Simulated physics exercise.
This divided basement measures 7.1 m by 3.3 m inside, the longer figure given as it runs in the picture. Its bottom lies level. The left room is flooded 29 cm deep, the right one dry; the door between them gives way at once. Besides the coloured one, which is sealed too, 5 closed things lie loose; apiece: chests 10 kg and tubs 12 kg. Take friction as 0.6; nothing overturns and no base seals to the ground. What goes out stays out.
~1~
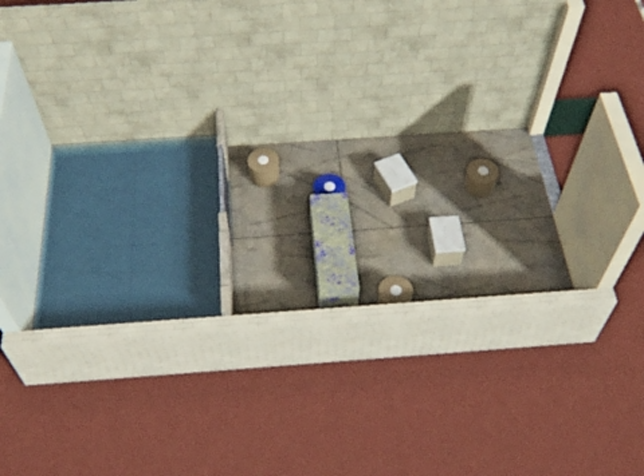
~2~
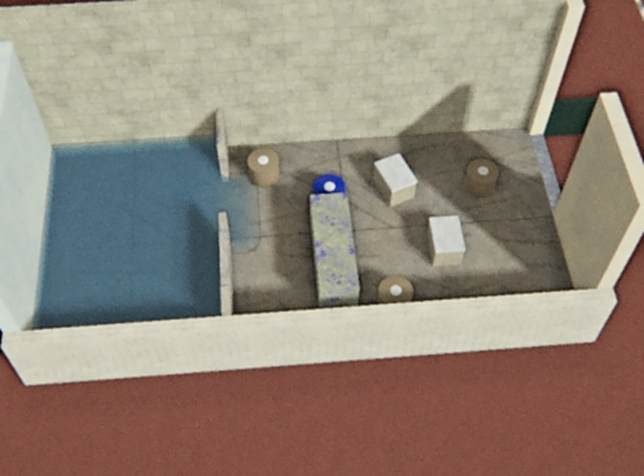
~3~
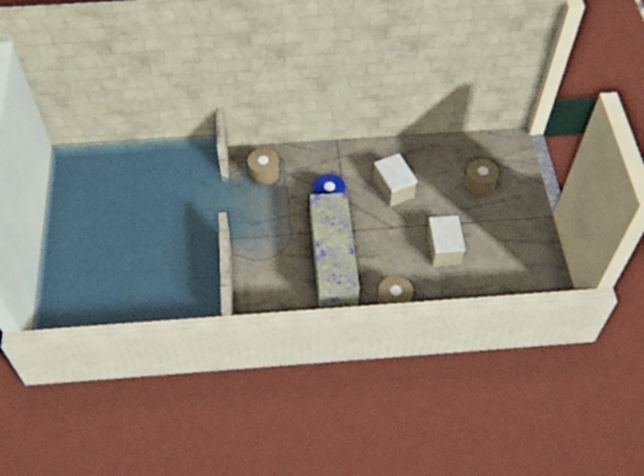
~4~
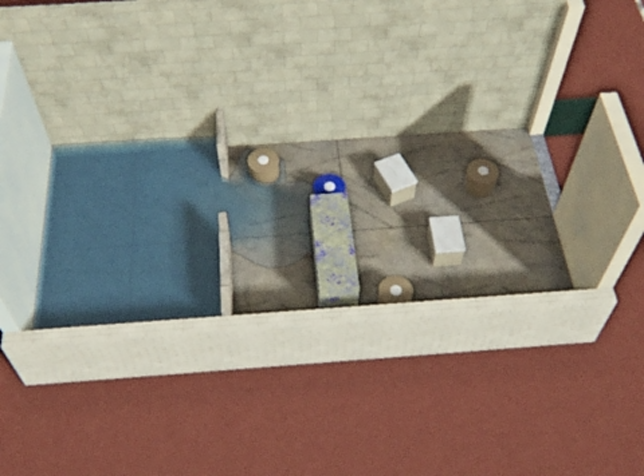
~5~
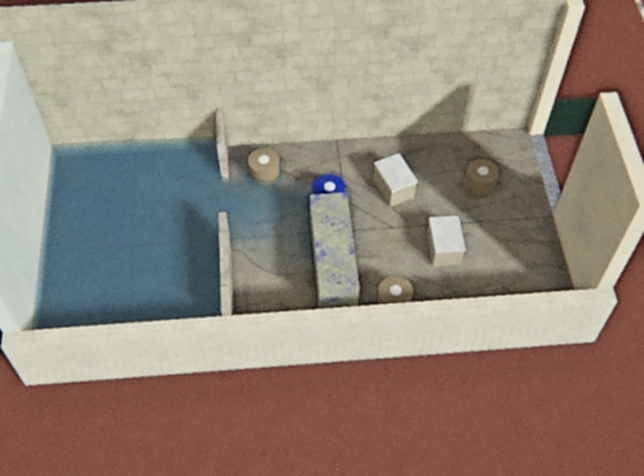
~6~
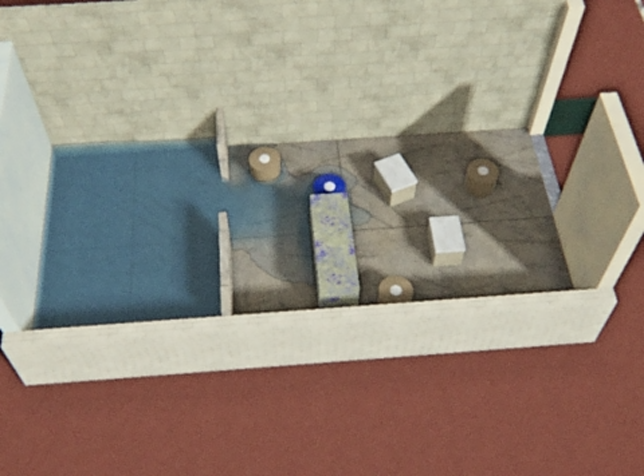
A divided basement with water in its left room, the water spreading through a gap onto the right floor, the scattered objects staying still.
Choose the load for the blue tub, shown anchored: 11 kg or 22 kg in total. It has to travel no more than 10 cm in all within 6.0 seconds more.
Verdict: Neither load is enough.
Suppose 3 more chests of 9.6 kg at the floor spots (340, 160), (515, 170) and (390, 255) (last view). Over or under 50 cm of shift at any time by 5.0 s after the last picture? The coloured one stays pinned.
In that order: More, more, short of it.
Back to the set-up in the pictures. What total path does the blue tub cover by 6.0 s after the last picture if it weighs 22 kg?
Some 80 cm in all.
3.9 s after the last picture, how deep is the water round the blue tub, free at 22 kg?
Roughly 7 cm.
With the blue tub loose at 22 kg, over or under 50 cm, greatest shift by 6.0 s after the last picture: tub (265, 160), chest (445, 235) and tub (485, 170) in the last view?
In turn: Past it, more, under.
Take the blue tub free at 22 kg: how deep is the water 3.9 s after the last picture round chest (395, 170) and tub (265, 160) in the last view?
About 3 and 12 cm.
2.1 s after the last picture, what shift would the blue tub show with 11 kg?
About 150 cm.
Then, 0.4 s after the last picture the blue tub would be 57 cm from its start with 11 kg and 26 cm from its start with 22 kg; 7 cm of water round it then.
Then, 2.1 s after the last picture the blue tub would be 153 cm from its start with 11 kg and 75 cm from its start with 22 kg; 8 cm of water round it then.
Then, 3.9 s after the last picture the blue tub would be 309 cm from its start with 11 kg and 81 cm from its start with 22 kg; 7 cm of water round it then.
Then, 6.0 s after the last picture the blue tub would be gone out with 11 kg and 81 cm from its start with 22 kg; 7 cm of water round it then.
